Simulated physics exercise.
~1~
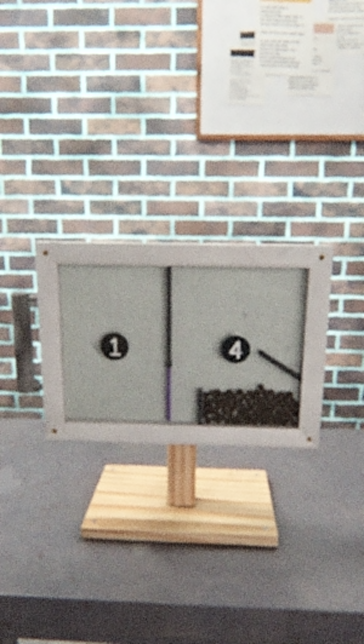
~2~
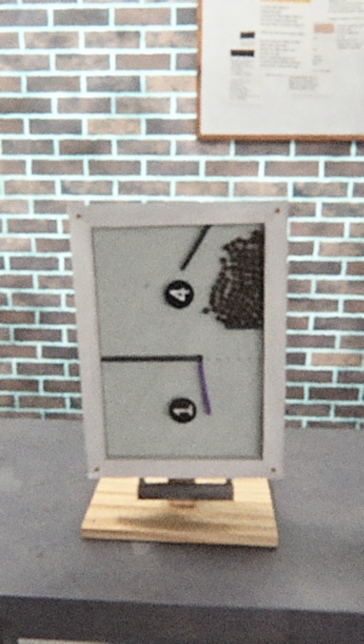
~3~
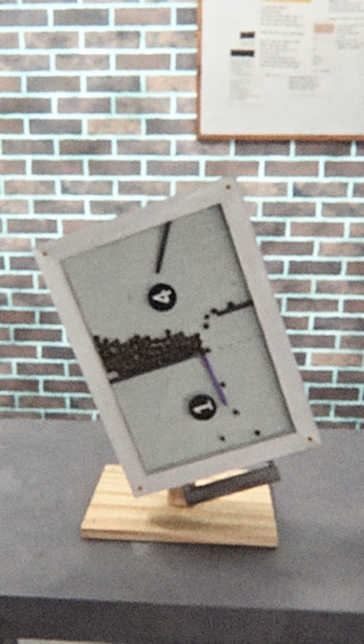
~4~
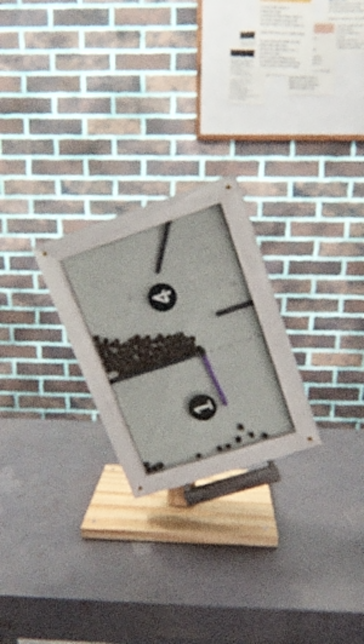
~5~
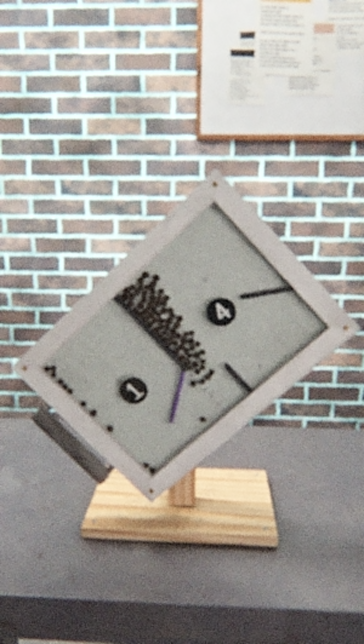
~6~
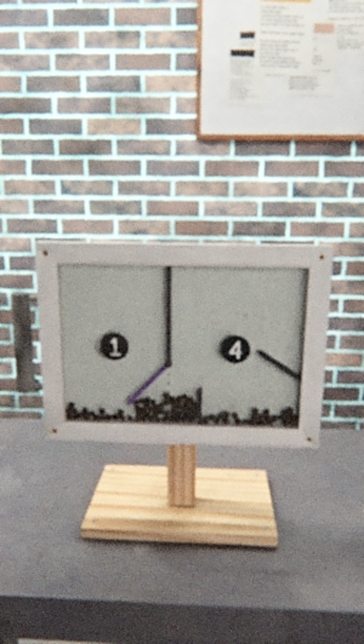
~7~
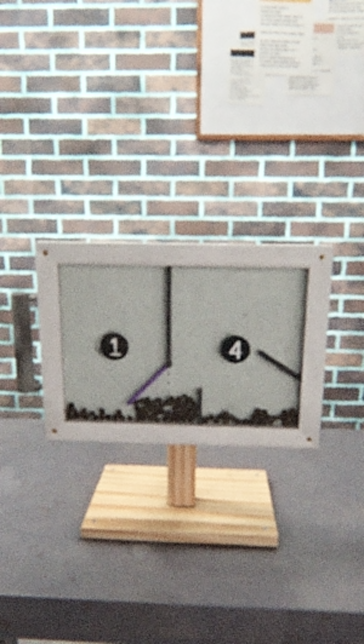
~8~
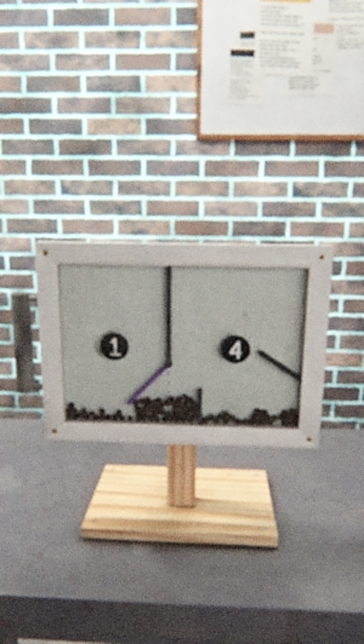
A shallow, pale-framed box with a grey interior stands on a wooden base on a dark tabletop, seen from the front against a brick wall with part of a poster above. Small dark pellets lie heaped in the lower right, beside a dark central divider with a purple flap at its lower end. The box turns anticlockwise past upright, and the pellets tumble onto the divider, a few dropping past the flap. After a pause it swings back clockwise to level, spilling them along the bottom. They settle on both sides, with the flap slanting down leftward onto the pile.
